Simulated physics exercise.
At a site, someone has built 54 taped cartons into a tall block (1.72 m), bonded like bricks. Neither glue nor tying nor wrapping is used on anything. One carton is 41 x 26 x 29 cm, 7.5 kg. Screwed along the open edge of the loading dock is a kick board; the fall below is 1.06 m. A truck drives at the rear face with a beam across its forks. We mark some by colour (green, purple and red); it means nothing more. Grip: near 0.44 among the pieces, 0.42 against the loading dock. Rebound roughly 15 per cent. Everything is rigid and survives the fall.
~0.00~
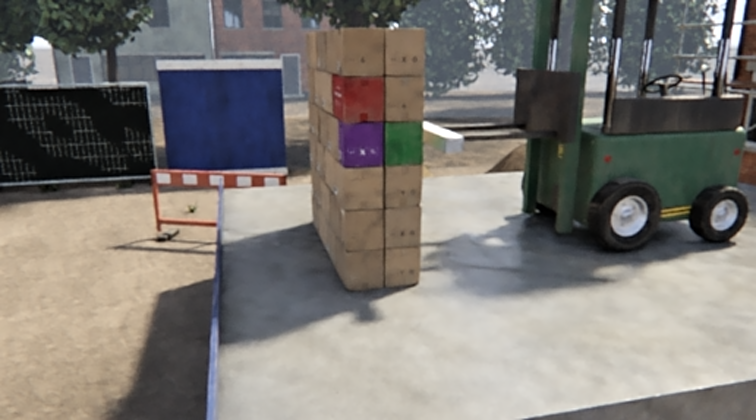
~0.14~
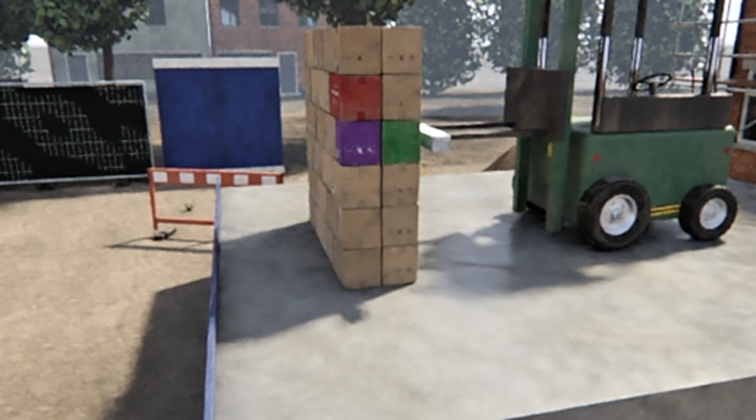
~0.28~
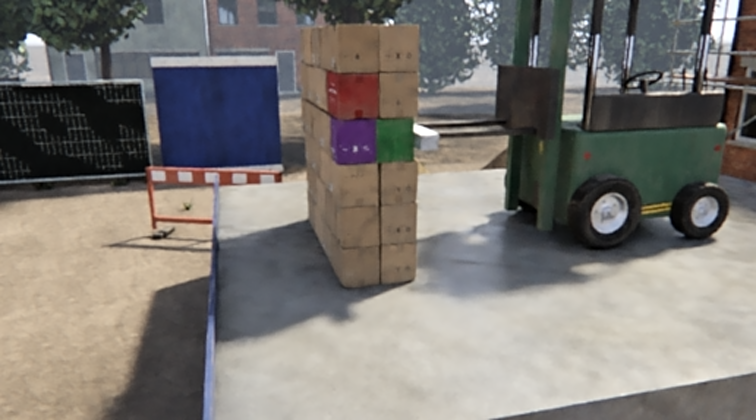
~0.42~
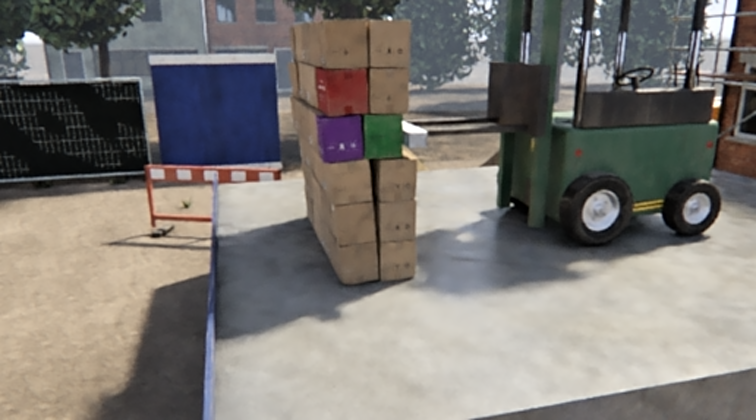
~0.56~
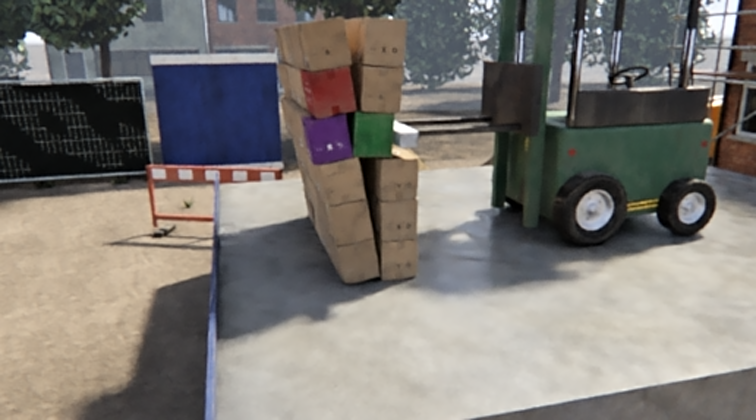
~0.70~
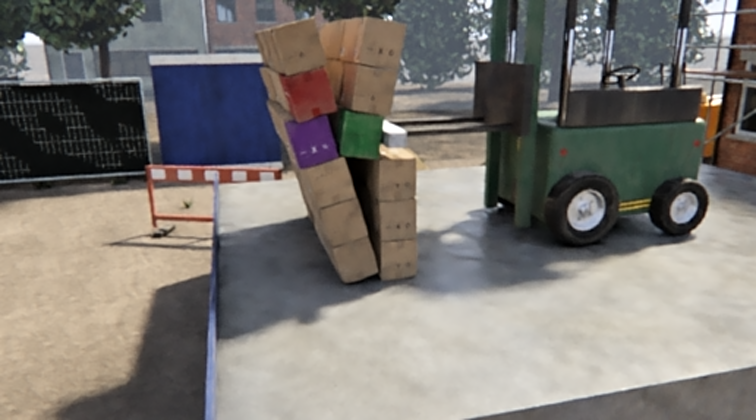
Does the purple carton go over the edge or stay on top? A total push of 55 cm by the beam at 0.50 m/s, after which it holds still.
Gone over, as I see it.
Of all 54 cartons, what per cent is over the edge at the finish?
Somewhere near 30 in a hundred.
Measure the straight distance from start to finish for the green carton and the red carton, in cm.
Estimate: Green near 100 cm, red near 320 cm.
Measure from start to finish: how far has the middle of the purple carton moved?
I'd estimate near 255 cm.
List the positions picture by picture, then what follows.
In the first frame (places mark the middle of the side facing us), beam (453, 145) 11 cm from the stack; purple carton (364, 146); green carton (405, 144); red carton (364, 100); nothing disturbed.
The second frame shows beam (440, 144) 40 mm from the stack; purple carton (361, 144).
The third frame shows beam (428, 142) 30 mm in; purple carton (357, 142); green carton (396, 141) shifted 32 mm; 5 disturbed, none over the edge.
The fourth frame shows beam (417, 140) 10 cm in; purple carton (343, 140) leaning 4°; green carton (384, 137) shifted 10 cm; 43 disturbed, none over the edge.
The fifth frame shows beam (408, 140) 17 cm in; purple carton (330, 140) leaning 9°; red carton (333, 93) leaning 9°; steepest lean 9°, the carton at (299, 89); 43 disturbed, none over the edge.
The sixth frame shows beam (396, 140) 24 cm in; purple carton (314, 143) leaning 14°; red carton (312, 95) leaning 14°; green carton (363, 136) leaning 9°; 40 disturbed, none over the edge.
After 0.86 s, none of the 54 cartons over the edge, 41 disturbed; purple carton leaning 23°; green carton leaning 23°.
After 1.12 s, none of the 54 cartons over the edge, 41 disturbed; purple carton leaning 44°, 24 cm lower; green carton leaning 68°, 26 cm lower.
After 1.40 s, none of the 54 cartons over the edge, 41 disturbed; purple carton leaning 74°, 1.02 m lower; green carton on its side.
After 1.96 s, 14 of the 54 cartons over the edge; purple carton leaning 55°, 1.87 m lower; red carton upside down.
At rest (6.6 s), 15 of the 54 cartons over the edge; purple carton on its side; red carton upside down; green carton on its side.
